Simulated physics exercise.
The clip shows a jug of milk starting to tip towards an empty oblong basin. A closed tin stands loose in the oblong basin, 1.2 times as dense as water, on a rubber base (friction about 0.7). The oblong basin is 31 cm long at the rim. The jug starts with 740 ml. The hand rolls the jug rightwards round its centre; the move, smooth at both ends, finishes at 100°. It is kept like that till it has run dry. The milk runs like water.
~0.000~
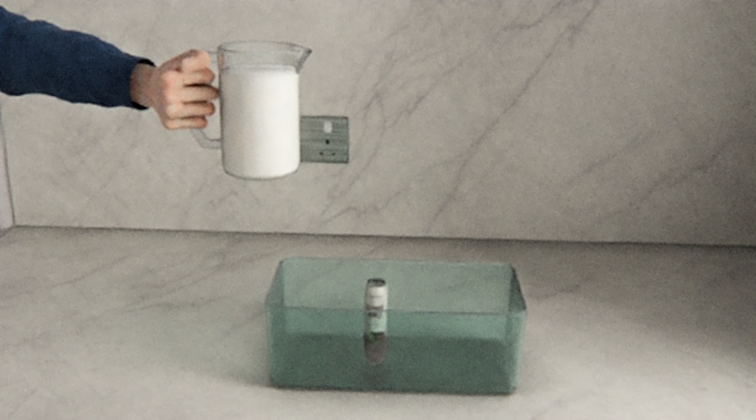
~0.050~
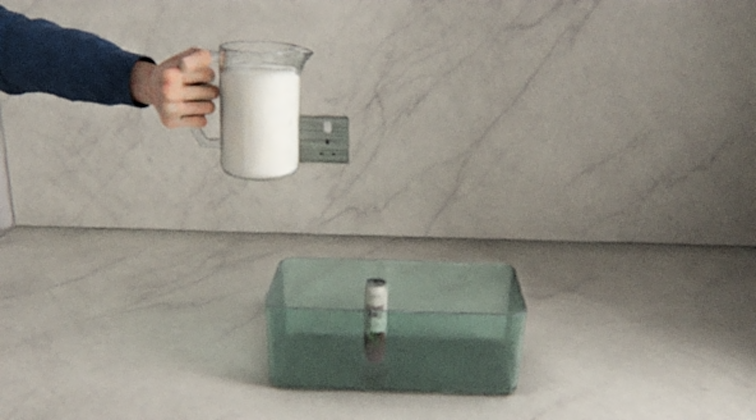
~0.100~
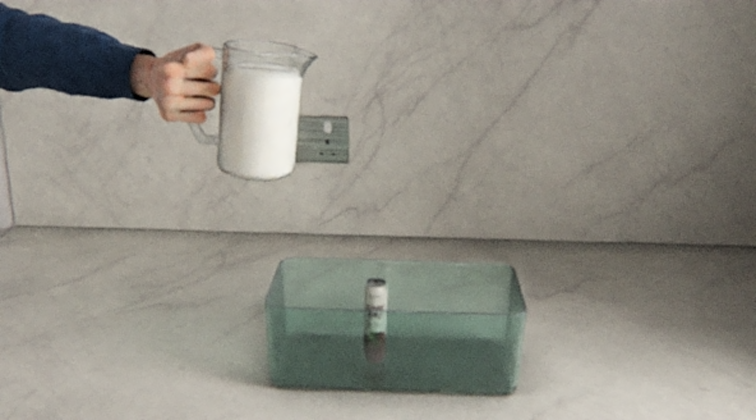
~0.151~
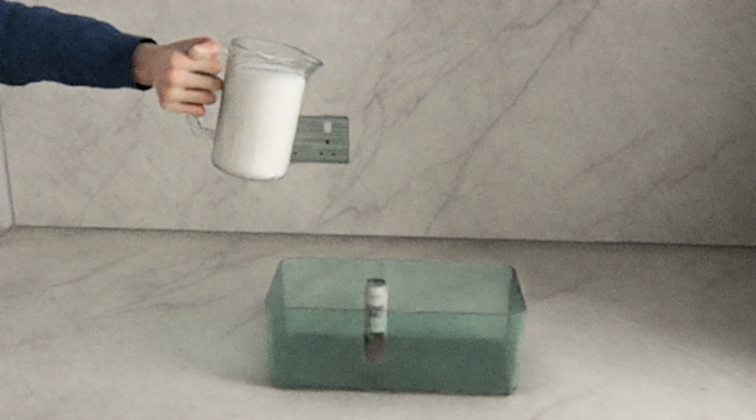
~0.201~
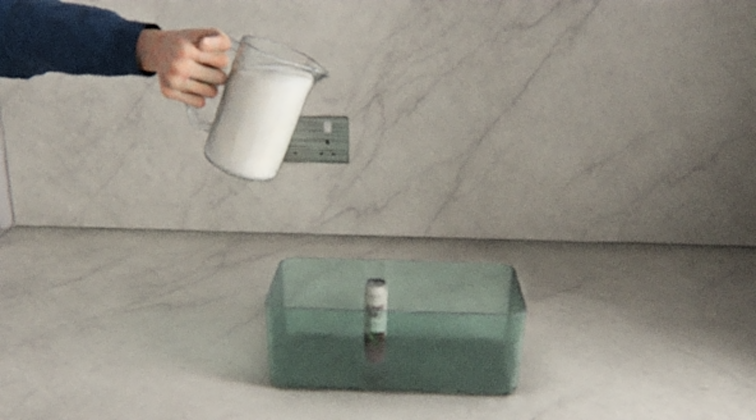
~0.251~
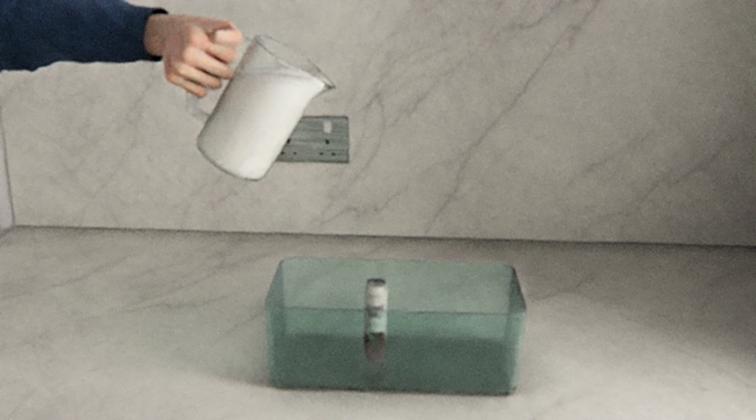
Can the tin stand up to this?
It keeps standing.
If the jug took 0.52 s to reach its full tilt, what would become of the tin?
Then it stays up.
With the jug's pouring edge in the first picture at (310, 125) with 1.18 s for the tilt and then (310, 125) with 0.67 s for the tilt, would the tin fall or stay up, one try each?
First it goes over; then it goes over.
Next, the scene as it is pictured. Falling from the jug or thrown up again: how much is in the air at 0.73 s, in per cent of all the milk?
About 30 per cent.
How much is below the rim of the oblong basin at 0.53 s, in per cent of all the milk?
About 2 per cent.
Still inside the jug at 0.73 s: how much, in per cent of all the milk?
Some 36 per cent.
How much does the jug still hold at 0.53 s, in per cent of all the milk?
Near 76 in a hundred.
After 0.53 s the tilt is 89° and 76 per cent is still to pour; the tin stands where it began.
After 0.73 s the tilt is 100° and 36 per cent is still to pour; the tin stands where it began.
After 0.94 s the tilt is 100° and 11 per cent is still to pour; the tin stands where it began.
After 1.17 s the tilt is 100° and 3 per cent is still to pour; the tin stands where it began.
In the end the tin stands where it began.
